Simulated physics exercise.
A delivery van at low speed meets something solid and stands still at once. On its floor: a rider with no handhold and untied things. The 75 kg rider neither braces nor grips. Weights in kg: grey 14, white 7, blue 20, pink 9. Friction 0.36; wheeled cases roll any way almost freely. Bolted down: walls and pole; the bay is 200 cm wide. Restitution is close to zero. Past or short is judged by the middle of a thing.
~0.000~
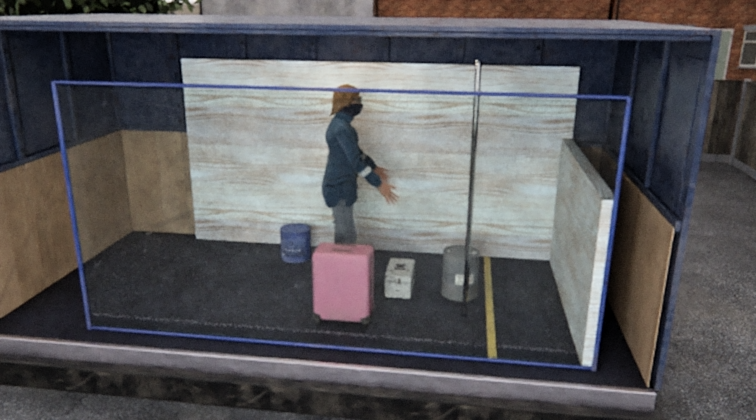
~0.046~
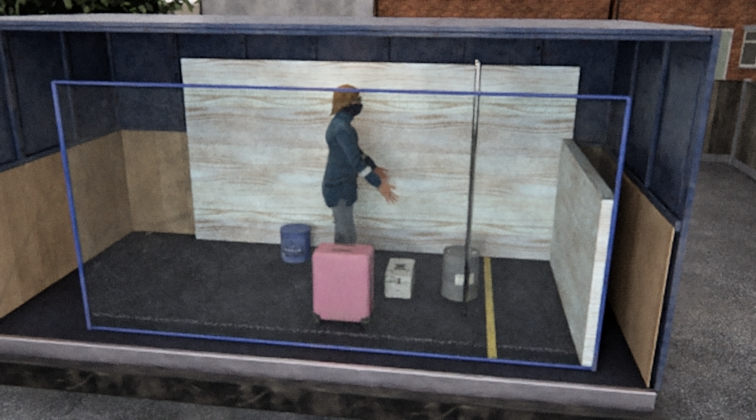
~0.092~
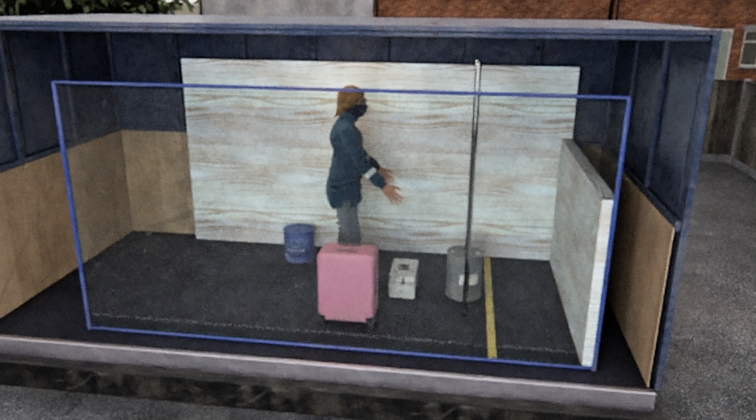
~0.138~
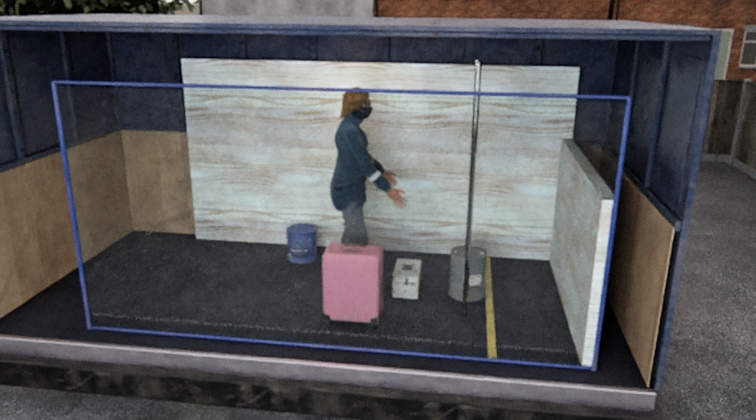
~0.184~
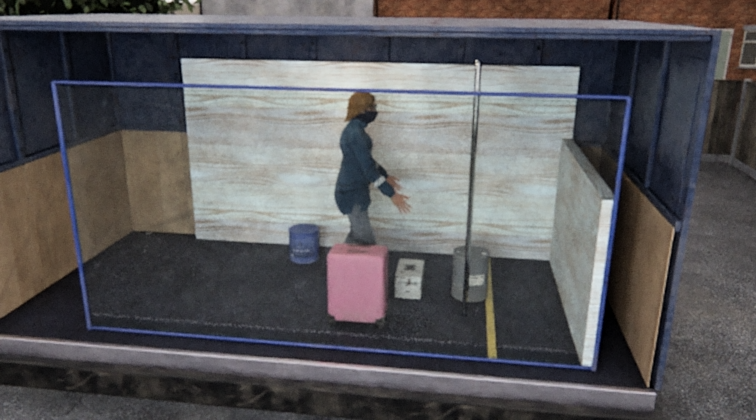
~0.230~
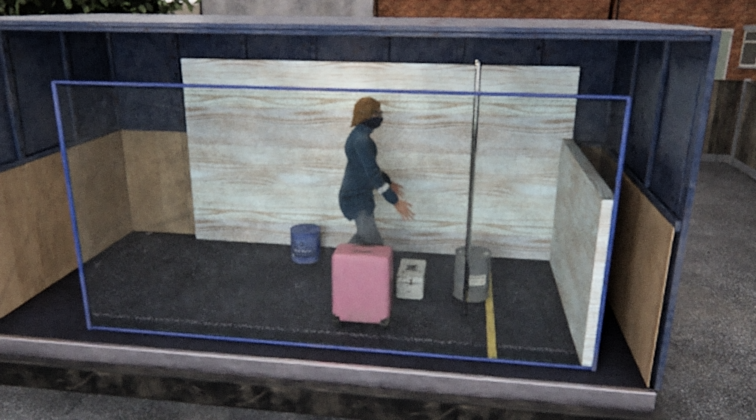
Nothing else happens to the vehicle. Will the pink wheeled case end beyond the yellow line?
In the end the pink wheeled case halts before the yellow line.
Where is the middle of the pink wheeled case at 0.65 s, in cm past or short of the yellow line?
Some 70 cm short of it.
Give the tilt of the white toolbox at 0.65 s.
About 0°.
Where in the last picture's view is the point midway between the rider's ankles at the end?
At about (372, 280).
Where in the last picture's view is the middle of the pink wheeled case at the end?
Around (471, 294).
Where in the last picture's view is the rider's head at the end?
Near (416, 258).
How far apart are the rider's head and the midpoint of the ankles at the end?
About 40 cm.
After 0.40 s the pink wheeled case is 88 cm short of the yellow line, tilted 0°, near (380, 288) in the last picture's view.
After 0.65 s the pink wheeled case is 71 cm short of the yellow line, tilted 0°, near (402, 289) in the last picture's view.
After 1.05 s the pink wheeled case is 48 cm short of the yellow line, tilted 0°, near (431, 291) in the last picture's view; the white toolbox 57 cm short of the yellow line, tilted 0°.
By 3.2 s, grey drum stops short of the yellow line; blue bucket stops short of the yellow line; pink wheeled case stops short of the yellow line; rider's hips stop short of the yellow line; rider's head stops short of the yellow line.
